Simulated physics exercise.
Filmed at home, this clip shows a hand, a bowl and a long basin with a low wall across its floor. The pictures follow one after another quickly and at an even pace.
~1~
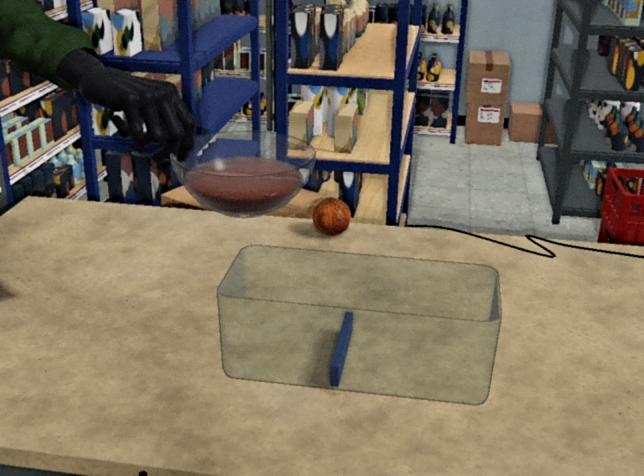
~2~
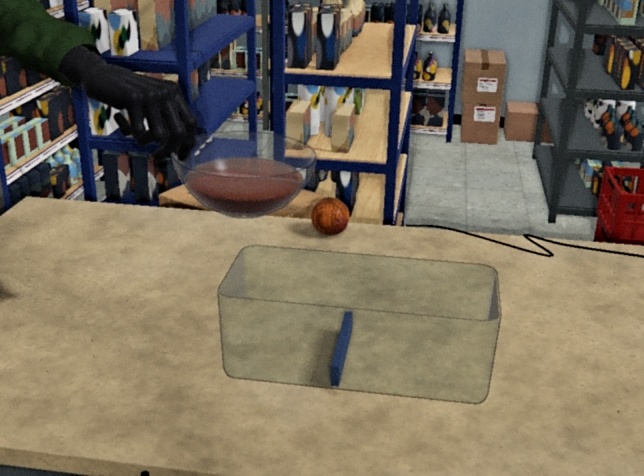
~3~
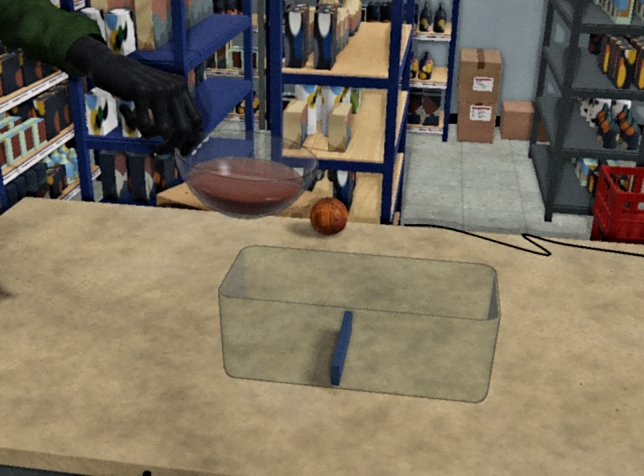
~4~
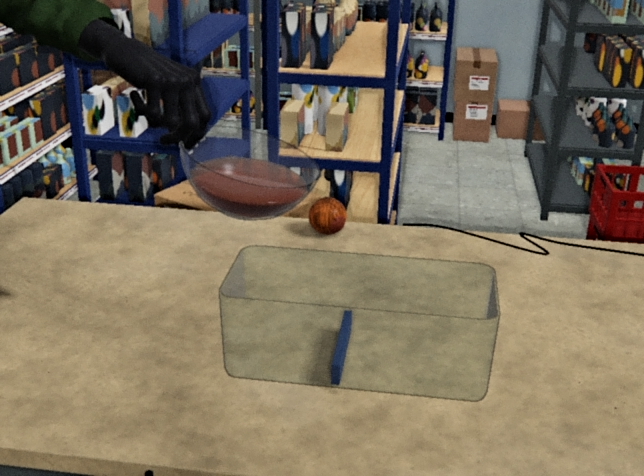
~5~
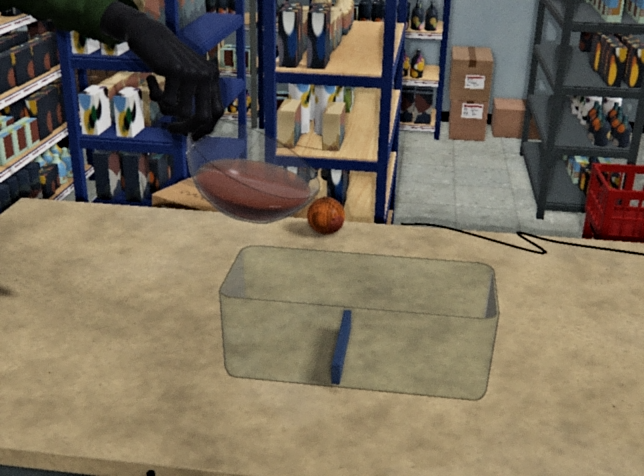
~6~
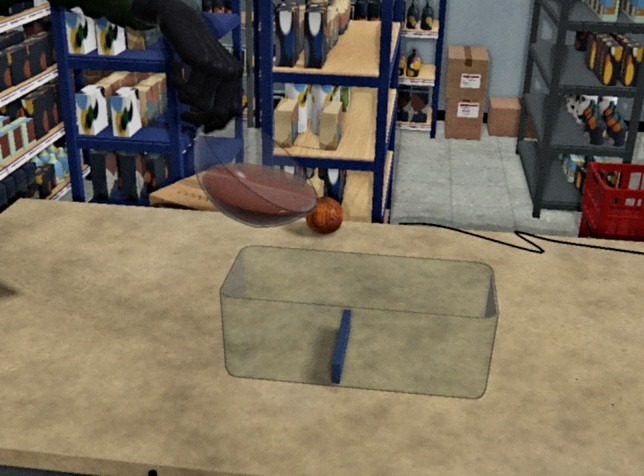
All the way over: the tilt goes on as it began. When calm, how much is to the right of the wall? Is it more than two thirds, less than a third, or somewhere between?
After it calms, what's right of the wall is a middling share, one third to two thirds.
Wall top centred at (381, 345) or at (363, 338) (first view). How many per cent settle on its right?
The first placement gives around 35 percent, the second 15 percent.
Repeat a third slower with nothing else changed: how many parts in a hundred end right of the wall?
Around 50 in a hundred.
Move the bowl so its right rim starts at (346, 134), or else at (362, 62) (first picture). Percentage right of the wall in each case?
Estimate, in order: 70 and 70 per cent.
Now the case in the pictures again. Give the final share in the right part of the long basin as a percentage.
Something like 45 per cent, roughly.
A moment on, the tilt is 108° and 0 per cent is still to pour, 53 is left of the wall and 34 right of it.
Next, the tilt is 119° and 0 per cent is still to pour, 50 is left of the wall and 43 right of it.
Then the tilt is 119° and 0 per cent is still to pour, 49 is left of the wall and 47 right of it.
Later the tilt is 119° and 0 per cent is still to pour, 50 is left of the wall and 47 right of it.
In the end 50 per cent lies left of the wall, 47 right of it and 4 outside.
